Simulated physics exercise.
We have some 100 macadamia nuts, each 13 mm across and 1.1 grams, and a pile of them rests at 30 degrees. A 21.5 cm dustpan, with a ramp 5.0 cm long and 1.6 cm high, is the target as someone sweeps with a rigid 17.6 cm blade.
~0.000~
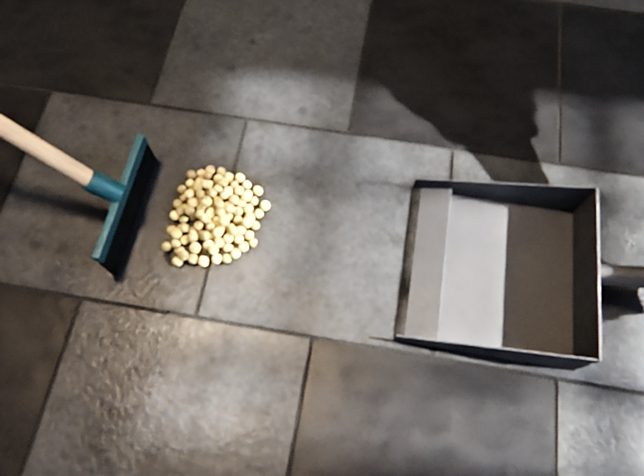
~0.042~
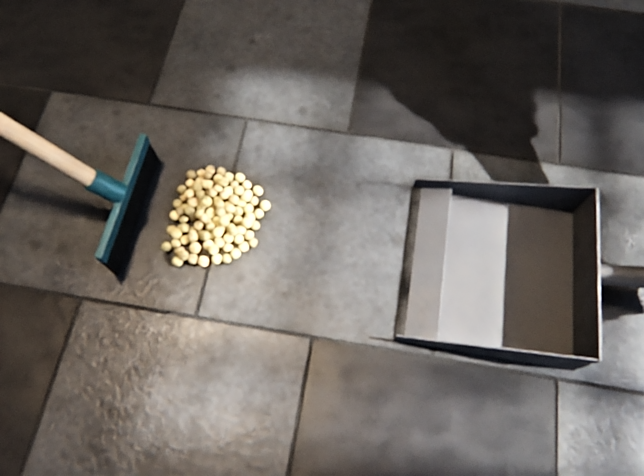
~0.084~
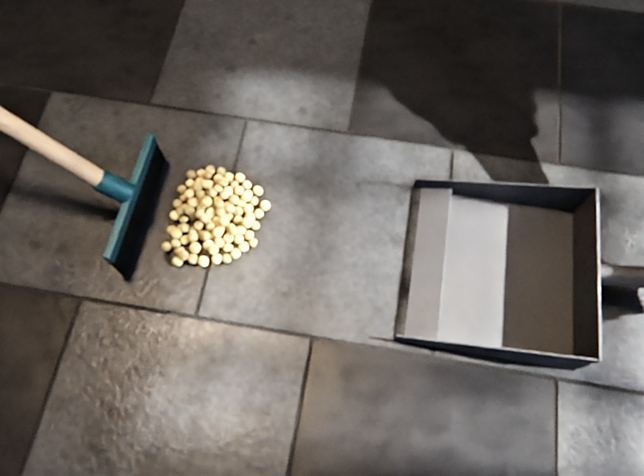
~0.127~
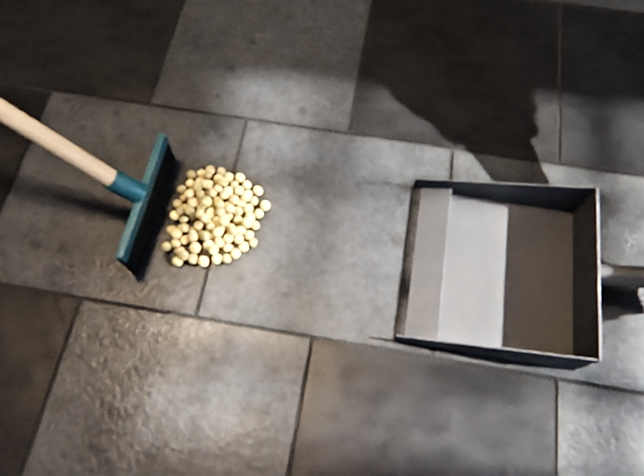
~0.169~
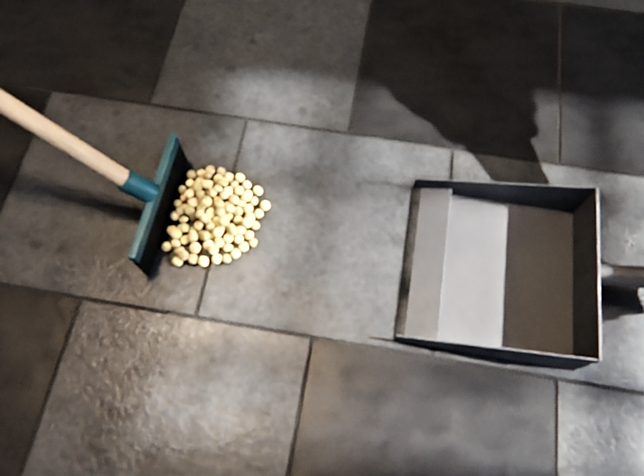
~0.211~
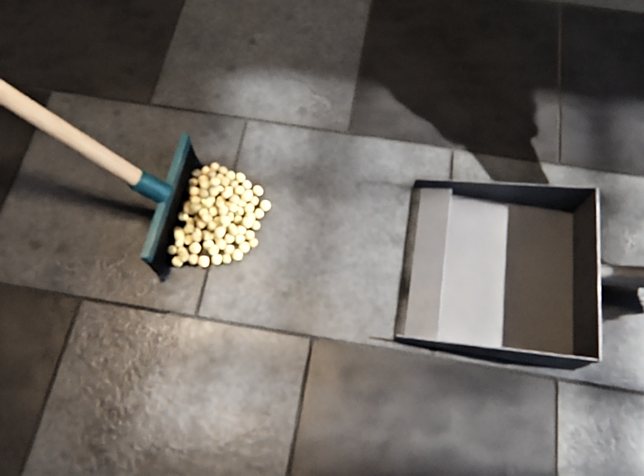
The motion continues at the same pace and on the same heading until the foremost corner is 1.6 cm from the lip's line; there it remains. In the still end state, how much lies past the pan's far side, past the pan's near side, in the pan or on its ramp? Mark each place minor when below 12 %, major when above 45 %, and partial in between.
Far side - partial; near side - minor; pan - partial.
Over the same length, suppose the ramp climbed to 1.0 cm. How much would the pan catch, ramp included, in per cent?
Roughly 35 per cent.
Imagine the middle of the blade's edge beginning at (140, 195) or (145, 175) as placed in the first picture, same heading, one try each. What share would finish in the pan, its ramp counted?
The two tries give some 20 % and some 10 %.
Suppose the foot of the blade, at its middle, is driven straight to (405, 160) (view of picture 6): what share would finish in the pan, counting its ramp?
That would come to near 10 percent.
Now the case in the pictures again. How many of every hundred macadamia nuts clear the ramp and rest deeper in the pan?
Estimate: Close to 0 per cent of the total.
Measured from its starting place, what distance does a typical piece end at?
Roughly 28 cm.
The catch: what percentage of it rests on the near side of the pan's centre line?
About 20 %.
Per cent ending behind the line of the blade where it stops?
About 25 percent.
After 0.60 s, middle of the blade 17 cm from the lip; 0 % over the lip, far side 10 %, near side 5 %.
After 0.86 s, middle of the blade 8 cm from the lip; 0 % over the lip, far side 15 %, near side 5 %.
After 1.23 s, middle of the blade 2 cm from the lip; 25 % over the lip, far side 20 %, near side 5 %.
By 2.1 s all is still; far side 20 %, near side 5 %, pan 25 %, in front of the lip or behind the blade 50 %.
